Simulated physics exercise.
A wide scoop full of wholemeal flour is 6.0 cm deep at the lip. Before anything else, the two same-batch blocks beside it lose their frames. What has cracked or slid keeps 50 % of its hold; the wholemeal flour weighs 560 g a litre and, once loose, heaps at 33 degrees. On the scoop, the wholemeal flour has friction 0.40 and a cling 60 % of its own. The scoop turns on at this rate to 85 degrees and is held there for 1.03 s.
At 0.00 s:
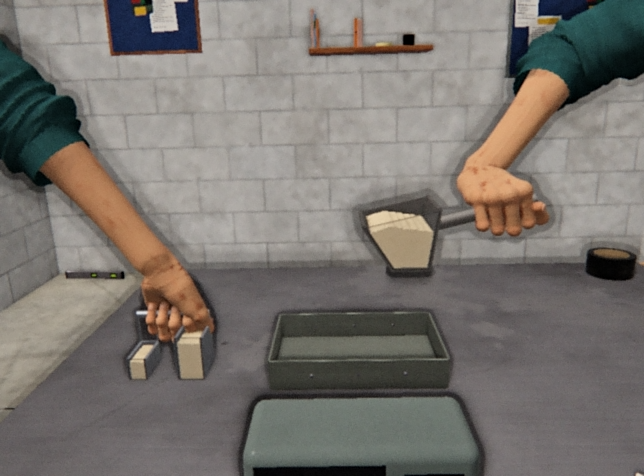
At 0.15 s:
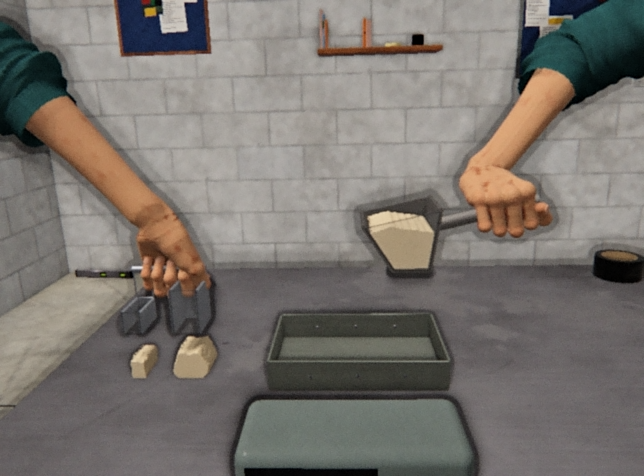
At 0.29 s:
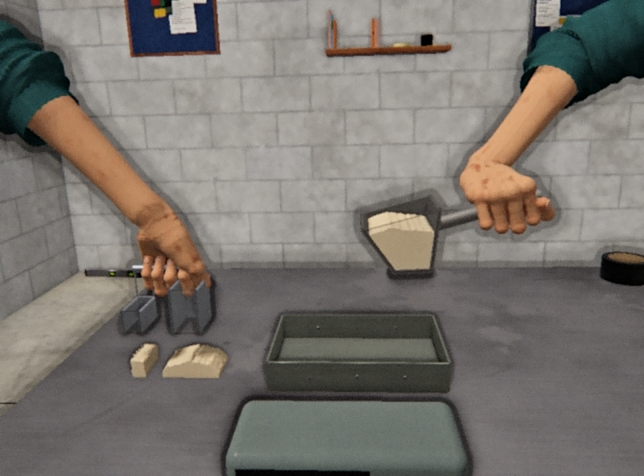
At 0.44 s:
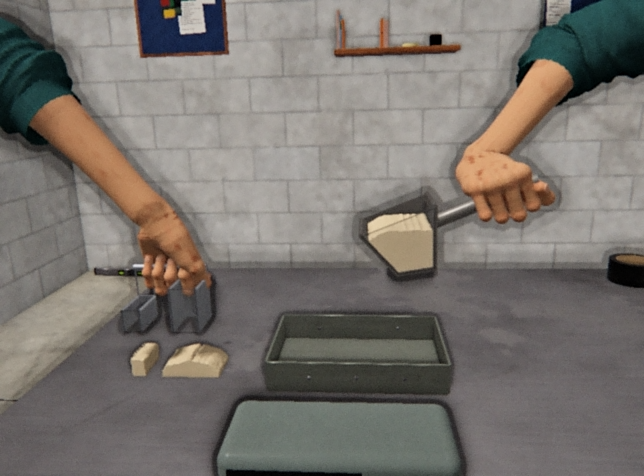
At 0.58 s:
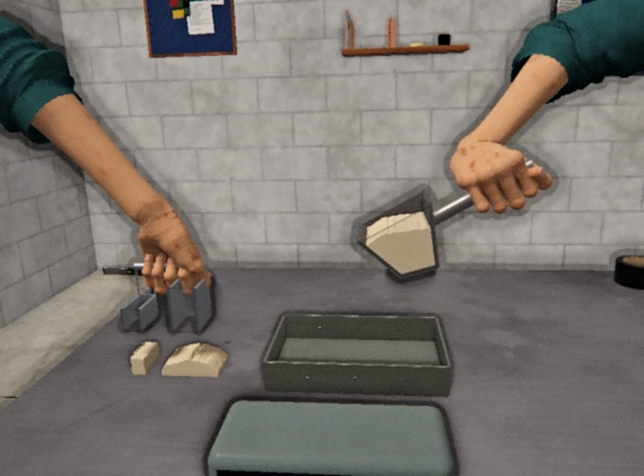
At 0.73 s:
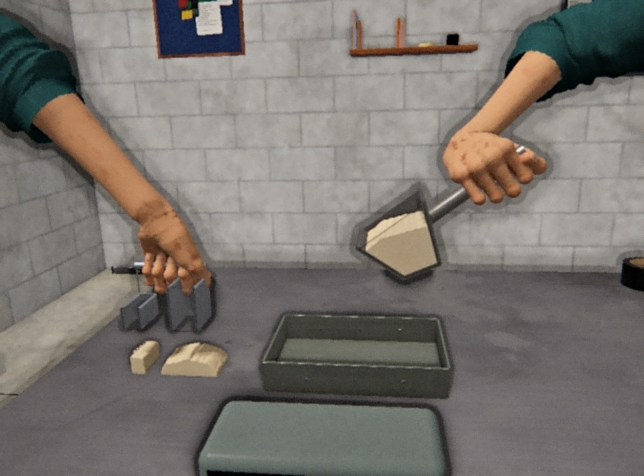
In the video, a hand lifts a pair of small moulds off two pale blocks, and the taller block slumps into a low mound while the smaller keeps its shape; another hand then gradually tilts a flour-filled scoop down leftward.
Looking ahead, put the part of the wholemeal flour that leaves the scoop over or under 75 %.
The way I see it, it comes out at a share bigger than 75 %.
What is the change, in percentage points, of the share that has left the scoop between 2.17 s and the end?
I'd put it at close to 30 percent.
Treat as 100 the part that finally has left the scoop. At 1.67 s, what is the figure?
Close to 0 in a hundred.
By 1.16 s, the scoop is at 45 degrees and 0 % has left it.
By 1.67 s, the scoop is at 69 degrees and 0 % has left it.
By 2.17 s, the scoop is at 85 degrees and 57 % has left it.
By 2.68 s, the scoop is at 85 degrees and 86 % has left it.
By 3.08 s, at the end, the scoop is at 85 degrees and 88 % has left it.
